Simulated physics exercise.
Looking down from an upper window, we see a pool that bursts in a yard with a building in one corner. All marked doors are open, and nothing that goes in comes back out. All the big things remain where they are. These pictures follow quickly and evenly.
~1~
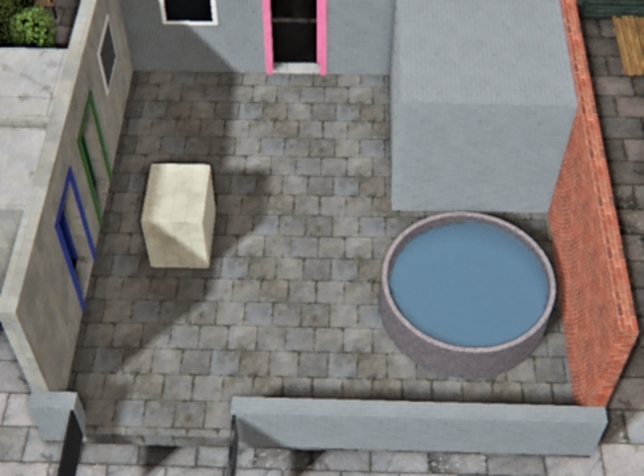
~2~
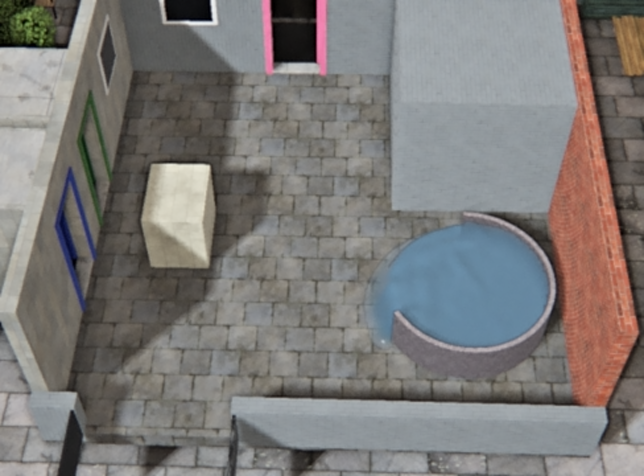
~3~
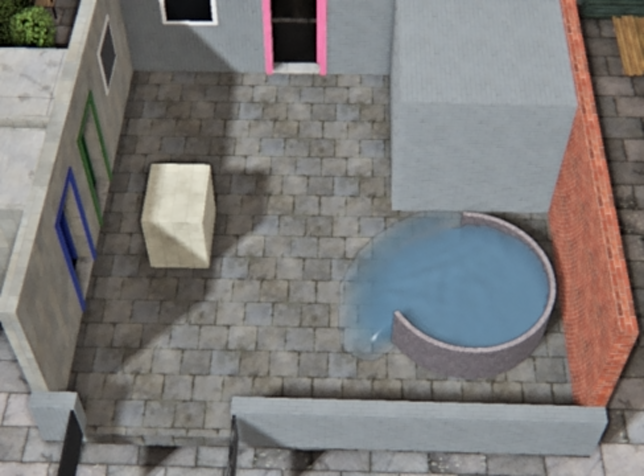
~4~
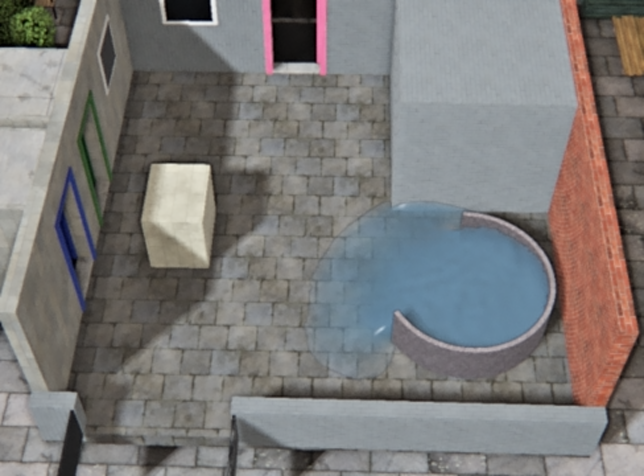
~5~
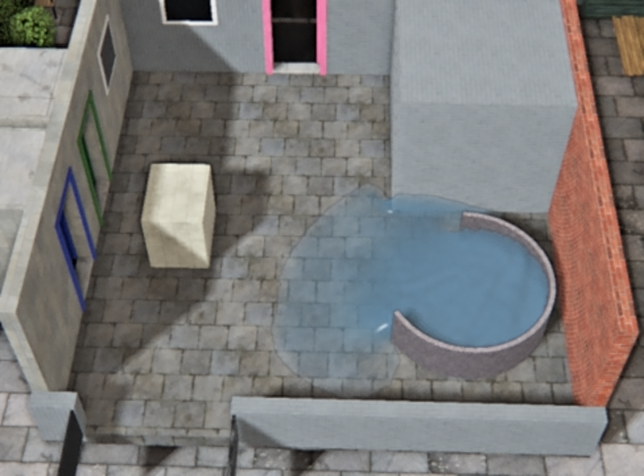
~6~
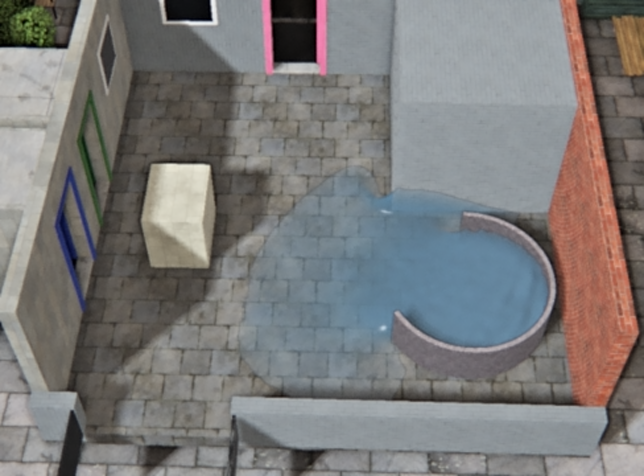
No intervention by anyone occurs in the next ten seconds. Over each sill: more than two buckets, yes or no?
Green door: Yes, more; blue door: Yes, more; pink door: Yes, more.
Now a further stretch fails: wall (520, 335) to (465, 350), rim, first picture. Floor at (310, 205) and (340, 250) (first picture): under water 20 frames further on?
Respectively: Parched and parched.
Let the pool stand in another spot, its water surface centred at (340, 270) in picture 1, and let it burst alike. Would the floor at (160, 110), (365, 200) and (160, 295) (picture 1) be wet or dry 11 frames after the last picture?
Soaked, spared, soaked.
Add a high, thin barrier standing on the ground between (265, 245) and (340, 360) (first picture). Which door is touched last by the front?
That's the door marked blue.
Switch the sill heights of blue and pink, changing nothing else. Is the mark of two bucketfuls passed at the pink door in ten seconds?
I'd say pink door copes.
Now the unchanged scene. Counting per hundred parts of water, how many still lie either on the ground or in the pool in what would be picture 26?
Roughly 96 percent.
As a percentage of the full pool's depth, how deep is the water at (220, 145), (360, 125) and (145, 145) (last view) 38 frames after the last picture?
The depth comes out near 20, 6 and 18 per cent.
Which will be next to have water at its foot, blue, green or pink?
Answer: The blue one.
A moment on, water covers 50 % of the floor; the green door not reached, the blue door not reached, the pink door not reached.
Next, water covers 75 % of the floor; the green door not reached, the blue door under two buckets in, the pink door not reached.
Then, water covers 85 % of the floor; the green door under two buckets in, the blue door over two buckets in, the pink door under two buckets in.
Later, water covers 85 % of the floor; the green door over two buckets in, the blue door over two buckets in, the pink door over two buckets in.
In the end, water covers 95 % of the floor; the green door far over two buckets in, the blue door far over two buckets in, the pink door over two buckets in.
